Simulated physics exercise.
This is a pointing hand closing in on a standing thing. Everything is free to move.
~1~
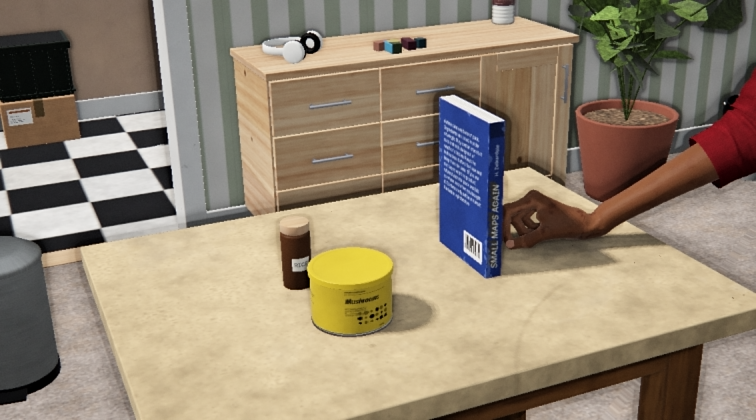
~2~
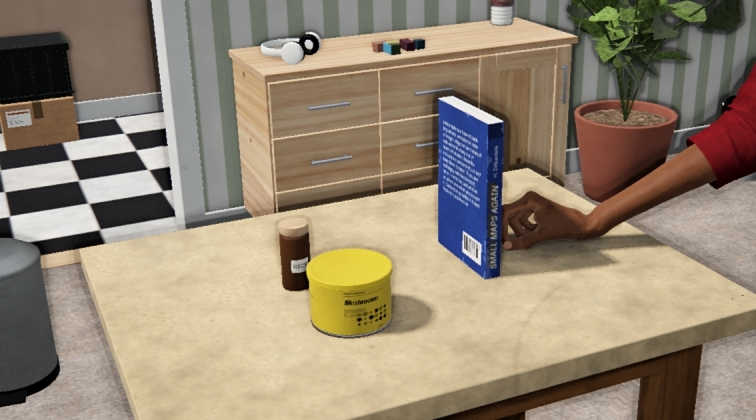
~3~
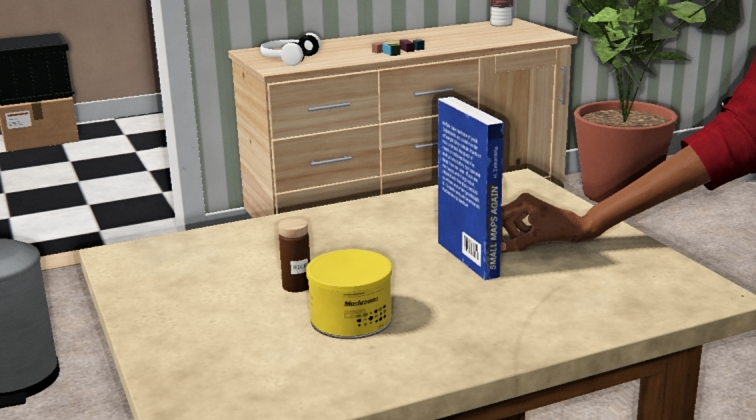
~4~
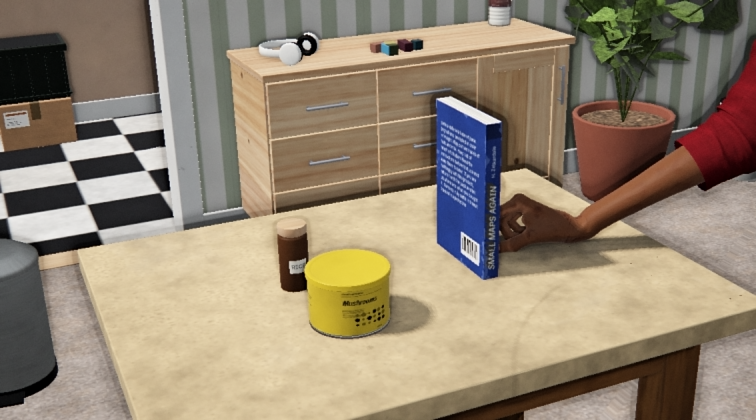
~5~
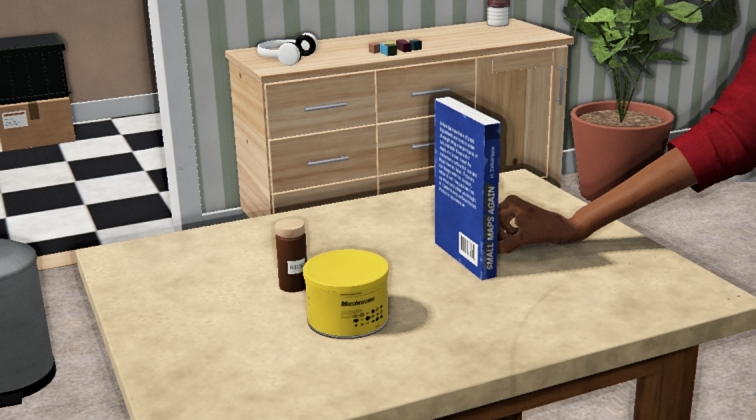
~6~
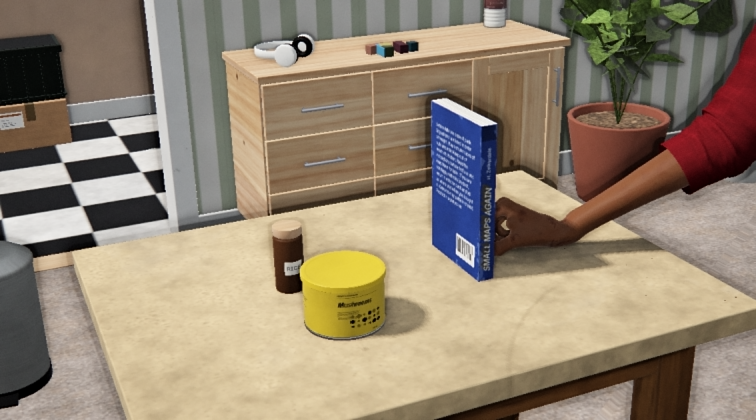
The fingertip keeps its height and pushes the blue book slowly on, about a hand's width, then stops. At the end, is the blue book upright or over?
The blue book stays upright.
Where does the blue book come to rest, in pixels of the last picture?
Near (390, 202).
Then, 0.40 s past the last view, blue book displaced a little near (448, 191).
Then, 1.00 s past the last view, blue book displaced a little near (423, 196).
Then, 1.60 s past the last view, blue book displaced about its own width near (398, 200).
Finally, moved from the start, blue book. Final places as the last picture's camera would see them, blue book near (390, 202).
